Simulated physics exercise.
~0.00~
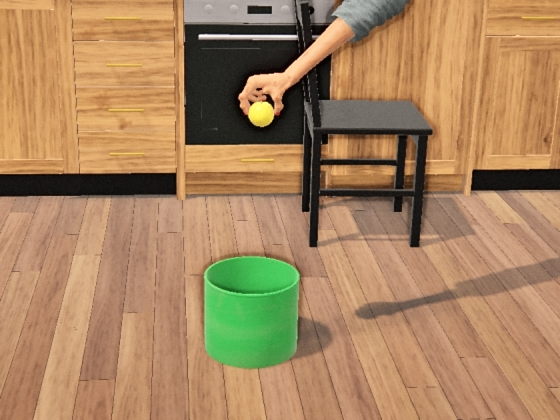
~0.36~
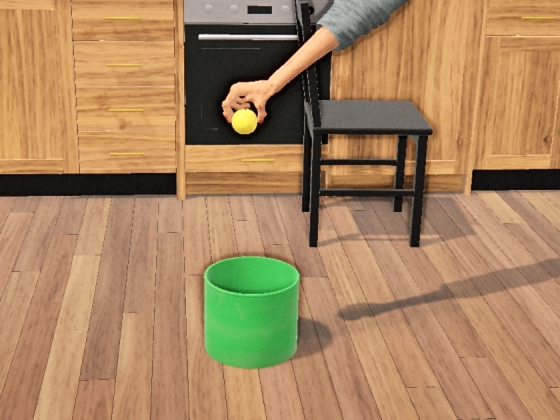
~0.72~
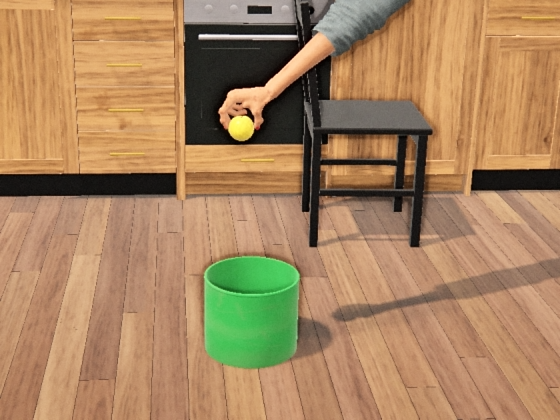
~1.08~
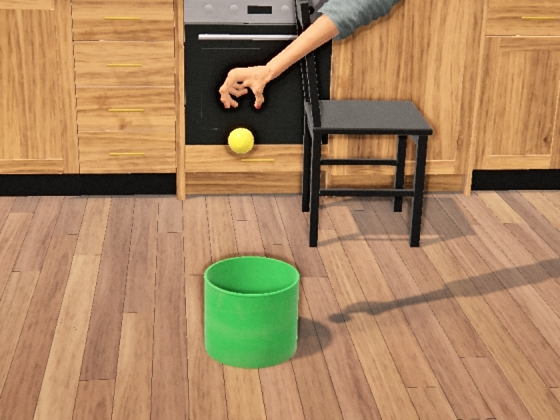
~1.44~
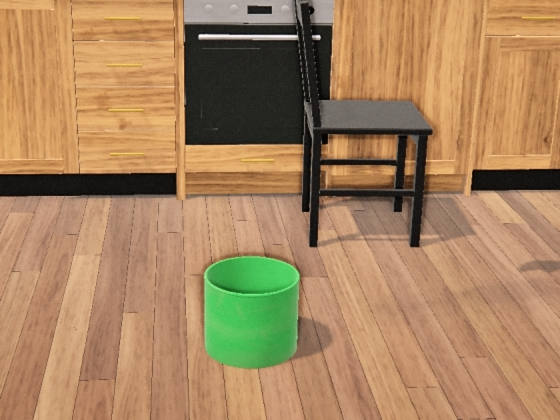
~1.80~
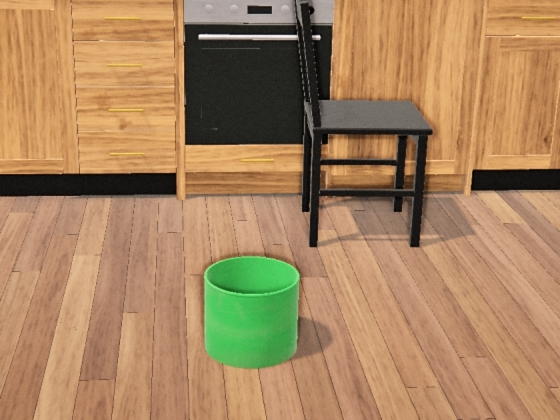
A hand reaches in from the upper right of a kitchen, holding a yellow apple in front of a dark oven, seen from slightly above by a still camera. Wooden cabinets line the back, a black chair stands right of centre, and an open green container sits on the plank floor in the foreground. The hand shifts a little left and down, pauses, then opens and lets the apple drop. As the apple begins falling, the arm draws back. Finally the arm is gone and the apple is out of sight, caught inside the unmoved green container.
